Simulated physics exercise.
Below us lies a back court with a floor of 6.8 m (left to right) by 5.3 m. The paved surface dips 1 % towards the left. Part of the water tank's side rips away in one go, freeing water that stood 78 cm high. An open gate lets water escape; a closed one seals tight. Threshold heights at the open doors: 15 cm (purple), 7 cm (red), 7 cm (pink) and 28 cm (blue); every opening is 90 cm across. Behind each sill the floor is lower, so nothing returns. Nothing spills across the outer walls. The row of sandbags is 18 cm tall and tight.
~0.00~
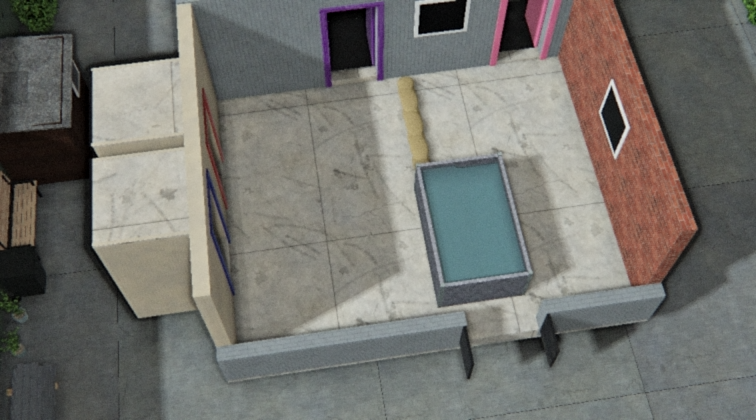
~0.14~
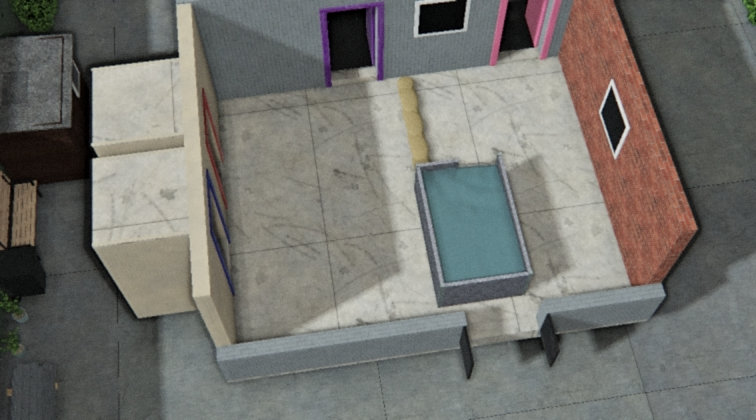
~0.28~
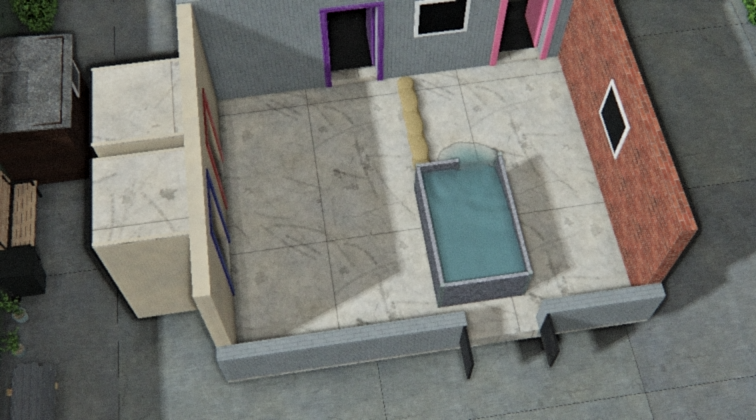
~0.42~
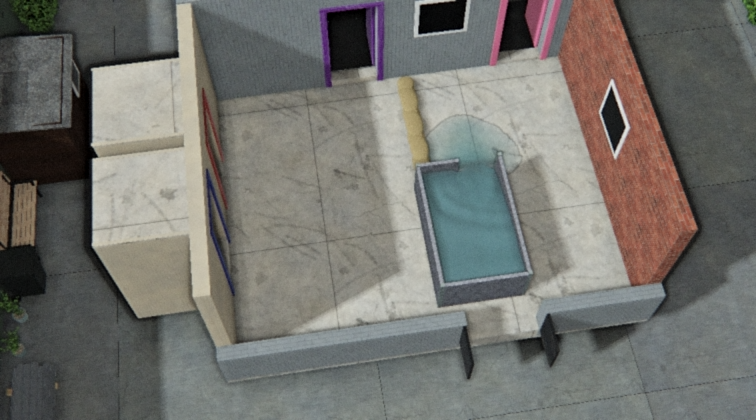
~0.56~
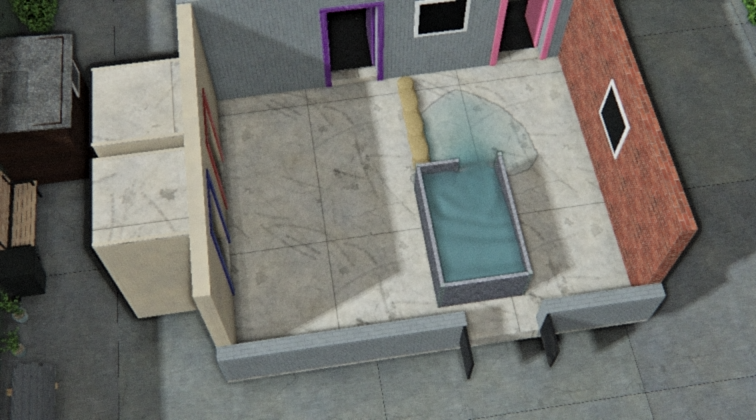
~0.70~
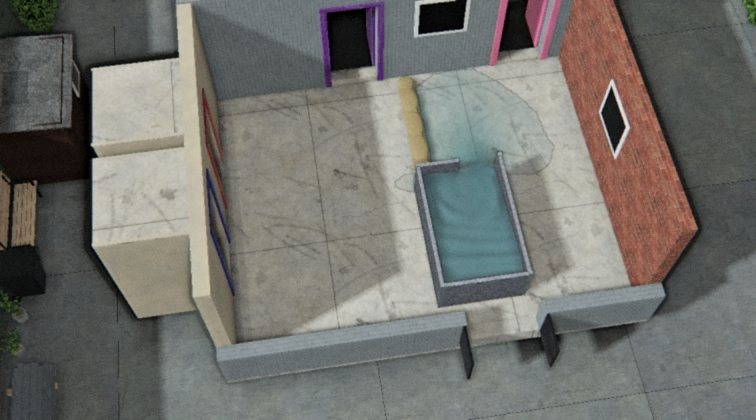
Water pours from the far side of a tank and spreads across the paved court.
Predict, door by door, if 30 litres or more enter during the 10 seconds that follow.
Door by door: At the purple door it does not reach the limit; at the red door it does not reach the limit; at the pink door it passes the limit; at the blue door it does not reach the limit.
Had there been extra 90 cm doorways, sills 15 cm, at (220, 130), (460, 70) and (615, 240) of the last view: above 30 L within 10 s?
In turn: Under, above, under.
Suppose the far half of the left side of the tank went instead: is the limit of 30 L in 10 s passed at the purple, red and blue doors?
Then: Purple under, red over, blue under.
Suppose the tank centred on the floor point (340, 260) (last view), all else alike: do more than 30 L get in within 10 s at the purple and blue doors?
Then: Purple above, blue under.
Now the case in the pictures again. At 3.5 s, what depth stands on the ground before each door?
In cm: Purple 4, red 6, pink 20, blue 0.
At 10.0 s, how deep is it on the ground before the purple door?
About 1.5 cm.
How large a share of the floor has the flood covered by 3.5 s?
About 40 per cent.
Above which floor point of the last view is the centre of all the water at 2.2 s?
At about (470, 183).
After 1.4 s water covers 20 % of the floor and is deepest (46 cm) near (420, 79); purple door 3 cm at the sill, 0 L in, red door not reached, pink door 20 cm at the sill, 12 L in, blue door not reached.
After 2.2 s water covers 30 % of the floor and is deepest (43 cm) near (420, 79); purple door 6 cm at the sill, 0 L in, red door not reached, pink door 24 cm at the sill, 69 L in, blue door not reached.
After 3.5 s water covers 40 % of the floor and is deepest (28 cm) near (420, 79); purple door 4 cm at the sill, 0 L in, red door 6 cm at the sill, 0 L in, pink door 20 cm at the sill, 169 L in, blue door not reached.
After 6.0 s water covers 60 % of the floor and is deepest (18 cm) near (424, 101); purple door 2 cm at the sill, 0 L in, red door 5 cm at the sill, 0 L in, pink door 16 cm at the sill, 285 L in, blue door 3 cm at the sill, 0 L in.
After 10.0 s water covers 75 % of the floor and is deepest (13 cm) near (529, 287); purple door 2 cm at the sill, 0 L in, red door 3 cm at the sill, 1 L in, pink door 11 cm at the sill, 358 L in, blue door 3 cm at the sill, 0 L in.
